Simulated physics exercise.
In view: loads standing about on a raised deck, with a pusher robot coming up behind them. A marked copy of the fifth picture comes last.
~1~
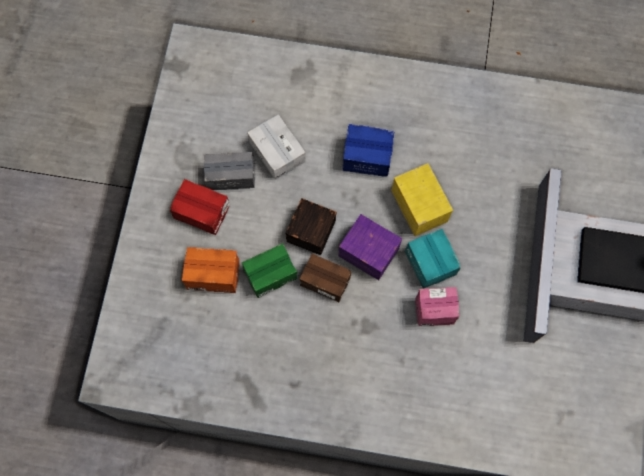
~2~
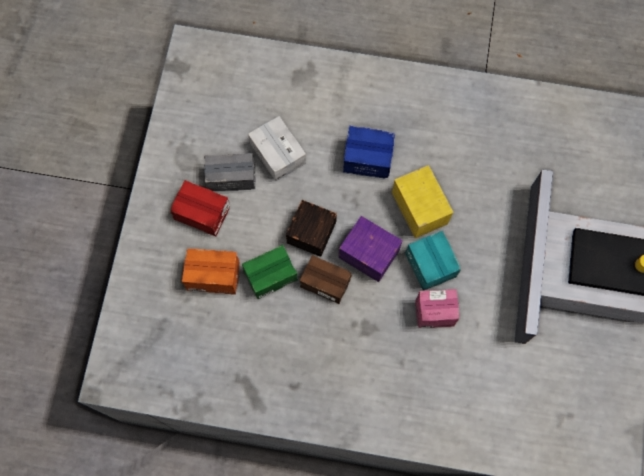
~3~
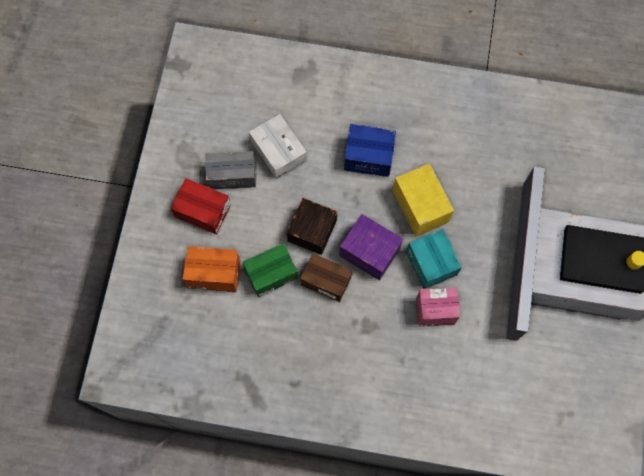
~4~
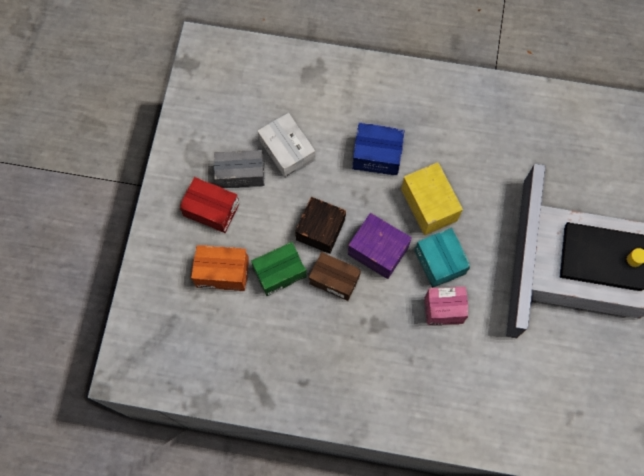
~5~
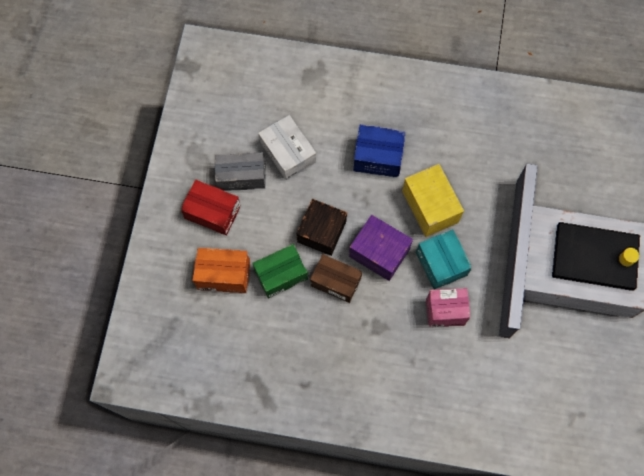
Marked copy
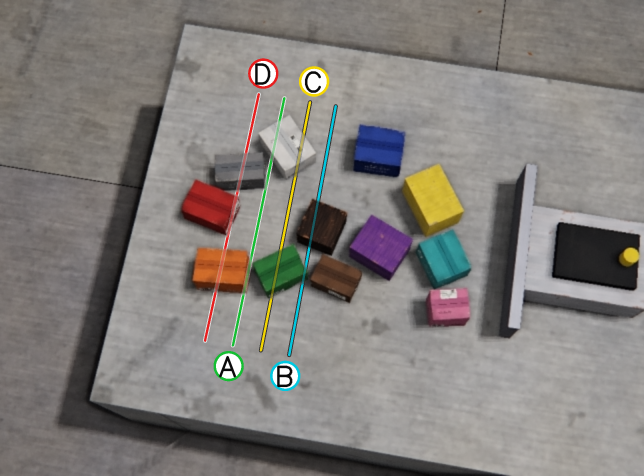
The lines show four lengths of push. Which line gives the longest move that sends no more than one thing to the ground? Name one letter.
The farthest such stop is C.
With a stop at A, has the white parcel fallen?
No.
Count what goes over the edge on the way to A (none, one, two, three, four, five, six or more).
In all, two.
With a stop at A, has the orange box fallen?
Yes.
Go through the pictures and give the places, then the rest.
In the first frame, black crate (312, 227); turquoise box (433, 259); blue box (368, 150).
In the second frame, robot (606, 261); green box (270, 272).
In the third frame, robot (597, 257); grey box (231, 170).
In the fourth frame, robot (598, 255); yellow crate (431, 200).
In the fifth frame, robot (590, 255); orange box (223, 271); white parcel (288, 148); red parcel (211, 208).
On the copy, A at (260, 216); B at (314, 225); C at (287, 221); D at (233, 212).
On C. First, robot (503, 240); pink parcel (400, 299); yellow crate (414, 197).
Then, robot (418, 226); orange box (183, 270); red parcel (201, 206).
Finally, robot (355, 216); red parcel (141, 198); orange box (124, 271); none fallen.
By contrast, A drops two; B is within the limit but short; D drops four.
